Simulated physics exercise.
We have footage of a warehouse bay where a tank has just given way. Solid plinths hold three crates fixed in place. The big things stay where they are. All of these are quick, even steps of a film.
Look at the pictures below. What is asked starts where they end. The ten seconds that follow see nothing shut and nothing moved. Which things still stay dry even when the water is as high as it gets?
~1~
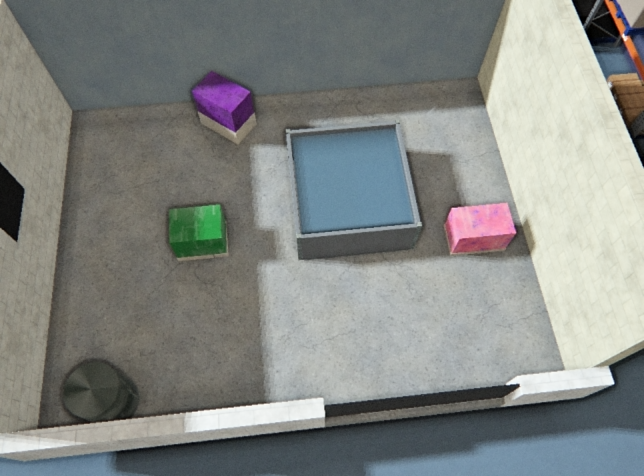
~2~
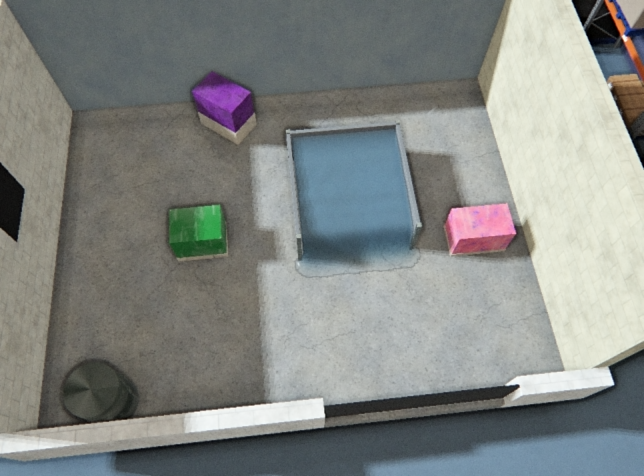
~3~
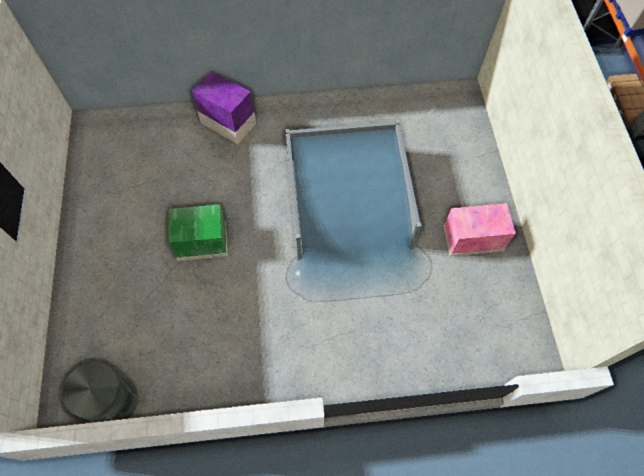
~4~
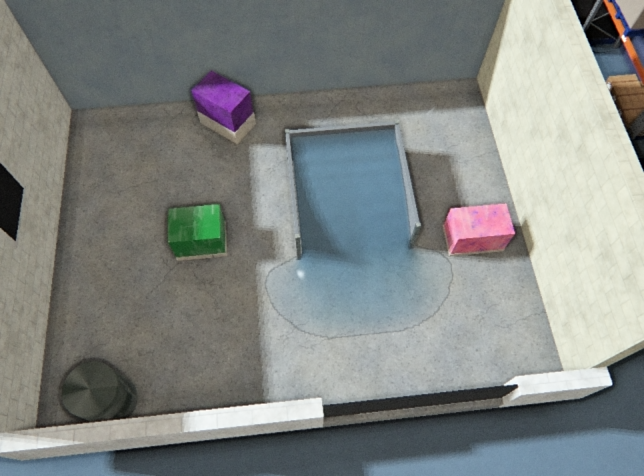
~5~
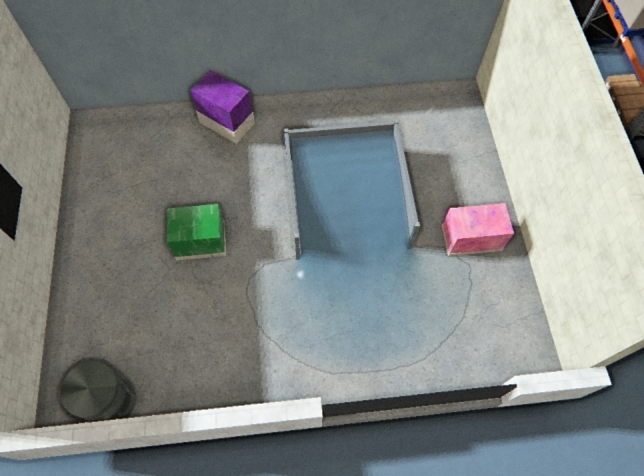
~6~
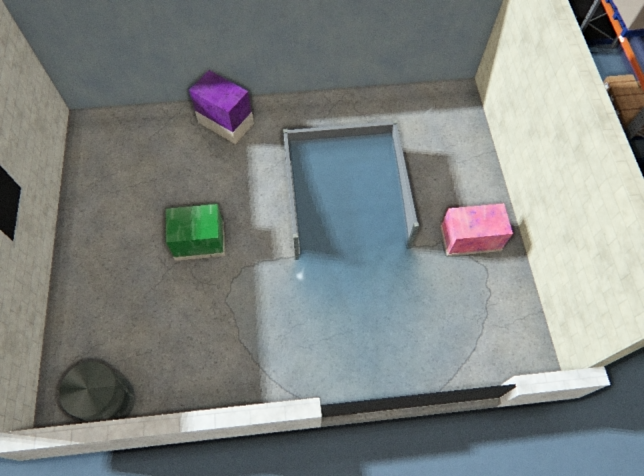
Taking each one: The green crate stays dry; the purple crate stays dry; the pink crate does not stay dry.
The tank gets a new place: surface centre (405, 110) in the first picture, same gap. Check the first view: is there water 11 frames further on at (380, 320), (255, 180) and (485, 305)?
Taking the three spots in order: Swamped, bare, swamped.
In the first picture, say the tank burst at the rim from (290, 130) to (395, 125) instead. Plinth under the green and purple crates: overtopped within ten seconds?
The green crate is flooded and the purple crate is flooded.
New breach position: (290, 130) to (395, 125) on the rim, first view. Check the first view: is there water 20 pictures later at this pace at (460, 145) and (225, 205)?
Submerged, submerged.
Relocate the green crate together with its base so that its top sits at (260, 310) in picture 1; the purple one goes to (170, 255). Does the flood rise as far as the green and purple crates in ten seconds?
I reckon the green one is hit by the flood, while the purple one is missed.
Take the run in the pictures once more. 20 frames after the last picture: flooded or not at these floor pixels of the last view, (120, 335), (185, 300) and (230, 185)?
Point one sodden, point two sodden, point three left clear.
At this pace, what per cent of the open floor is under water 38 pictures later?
Around 80 percent.
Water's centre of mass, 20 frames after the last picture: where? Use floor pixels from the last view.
Somewhere around (346, 310) in the last view.
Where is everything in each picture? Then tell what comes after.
In the first frame, the open tank at (351, 179) is whole and still.
In the second frame, water pours out at (357, 246) and has run to (416, 250).
In the third frame, the front is at (424, 273), out from the gap at (356, 246).
In the fourth frame, water pours out at (355, 247) and has run to (431, 309).
In the fifth frame, the front is at (423, 353), out from the gap at (354, 247).
In the sixth frame, the front is at a hidden place, out from the gap at (353, 247).
A moment on, water covers 25 % of the floor; the green crate not reached, the purple crate not reached, the pink crate water round its plinth.
Next, water covers 30 % of the floor; the green crate not reached, the purple crate not reached, the pink crate water round its plinth.
Then, water covers 50 % of the floor; the green crate not reached, the purple crate not reached, the pink crate water round its plinth.
Later, water covers 80 % of the floor; the green crate water round its plinth, the purple crate water round its plinth, the pink crate water round its plinth.
In the end, water covers 100 % of the floor; the green crate stayed above the water, the purple crate stayed above the water, the pink crate was topped.
